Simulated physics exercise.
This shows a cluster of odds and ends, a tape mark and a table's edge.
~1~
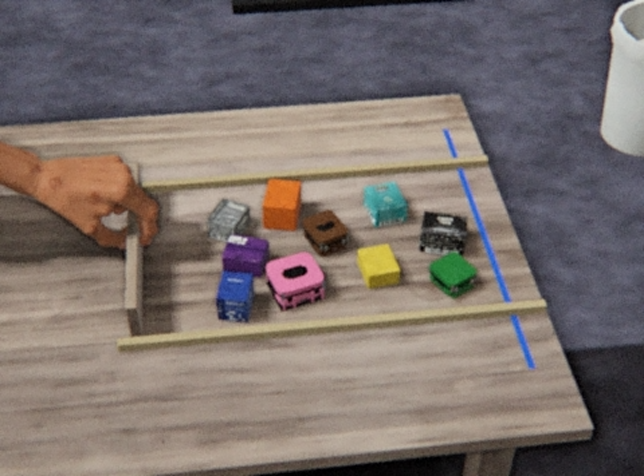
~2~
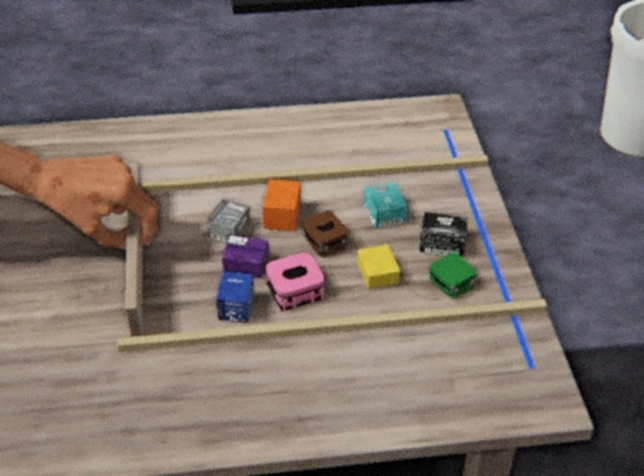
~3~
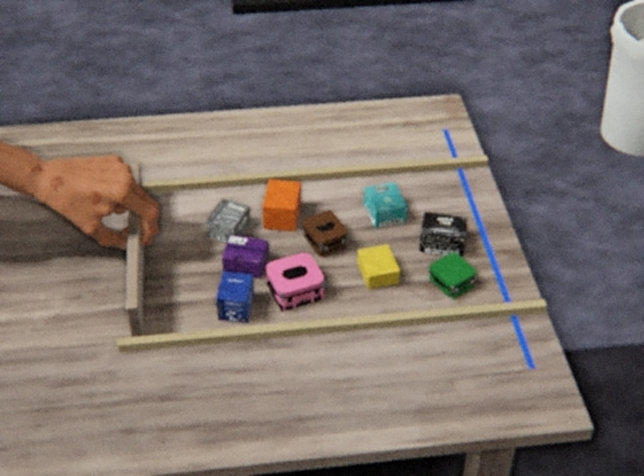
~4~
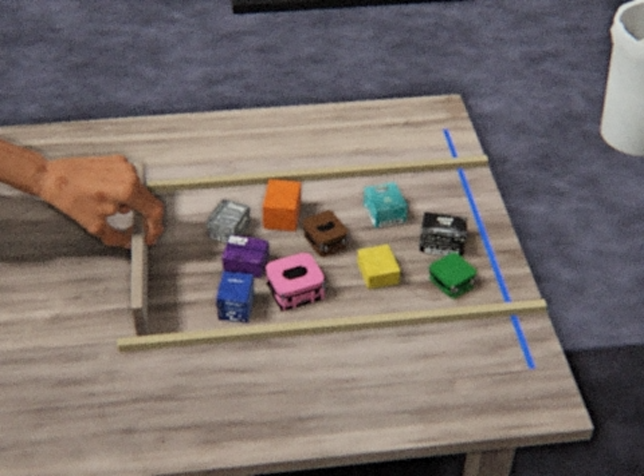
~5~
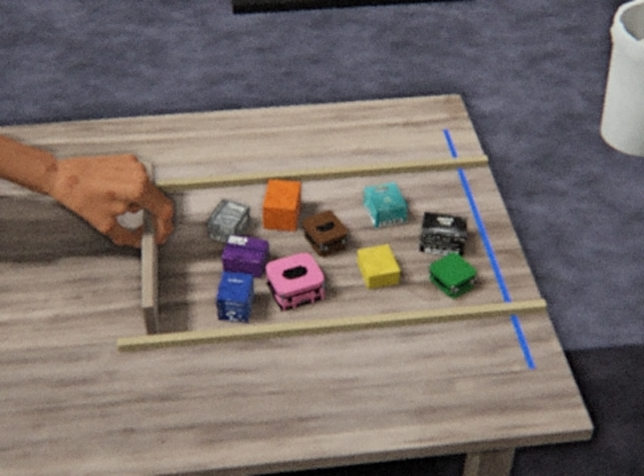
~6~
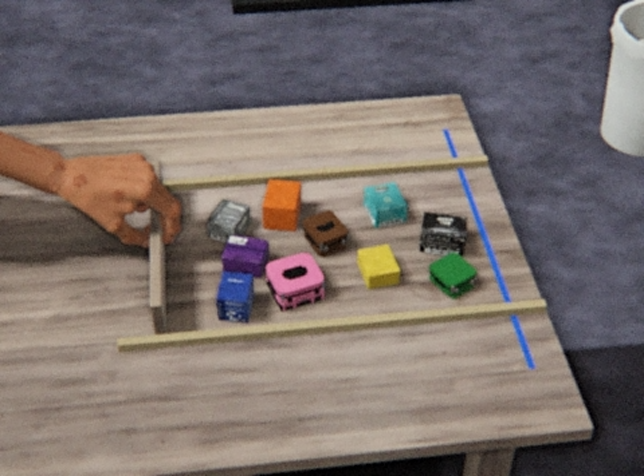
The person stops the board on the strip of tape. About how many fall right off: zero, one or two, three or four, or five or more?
The number that fall off is five or more.
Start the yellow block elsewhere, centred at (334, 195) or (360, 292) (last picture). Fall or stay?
Place by place, it comes down; goes over.
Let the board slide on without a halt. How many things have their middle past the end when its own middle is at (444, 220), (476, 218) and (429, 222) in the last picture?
Past the end: 3, 7 and 1.
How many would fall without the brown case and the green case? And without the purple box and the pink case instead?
5 in the first case, 4 in the second.
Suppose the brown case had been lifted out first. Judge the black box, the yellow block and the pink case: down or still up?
The black box drops off; the yellow block falls; the pink case tumbles off.
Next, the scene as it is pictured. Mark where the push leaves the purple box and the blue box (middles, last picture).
The purple box stops around (506, 229); the blue box around (518, 271).
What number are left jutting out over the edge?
It comes to 1.
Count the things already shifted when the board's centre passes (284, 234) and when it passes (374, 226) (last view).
At the one place 7, at the other 10.
Soon after, none off yet; black box at rest near (444, 234); green case at rest near (452, 276); turquoise box at rest near (385, 205).
In the end, the number that fall off is five or more; gone, orange block, pink case, brown case, yellow block, turquoise box, green case and black box.
